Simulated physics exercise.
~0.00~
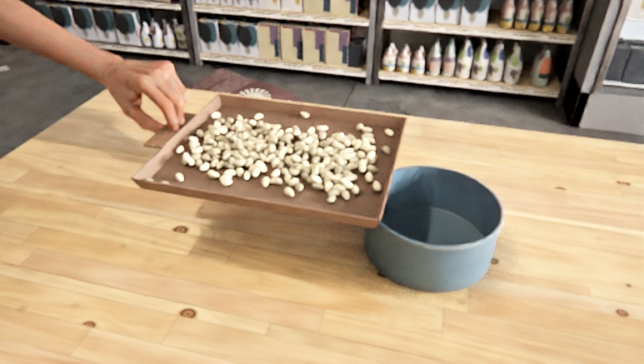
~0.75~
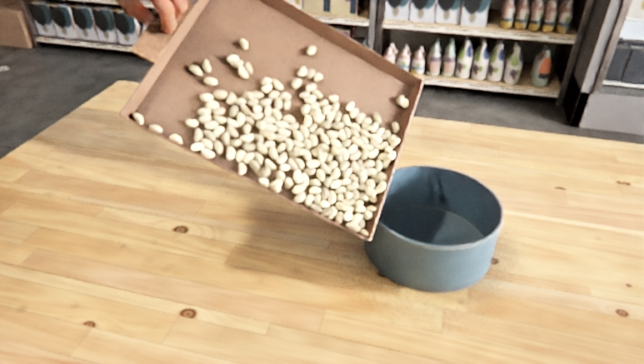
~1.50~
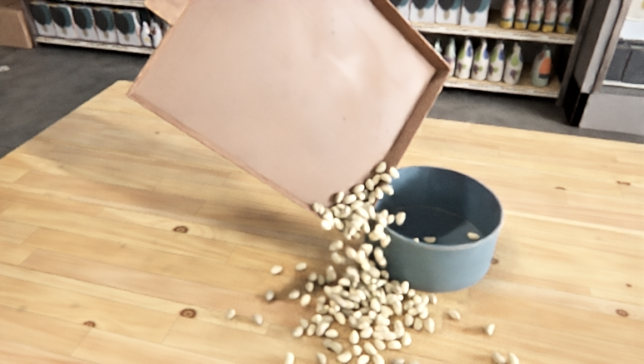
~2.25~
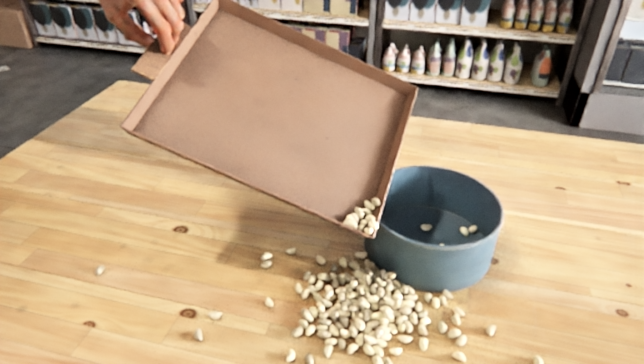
A hand-held tray tips white beans mostly onto the table beside a blue pot, then tilts partway back.
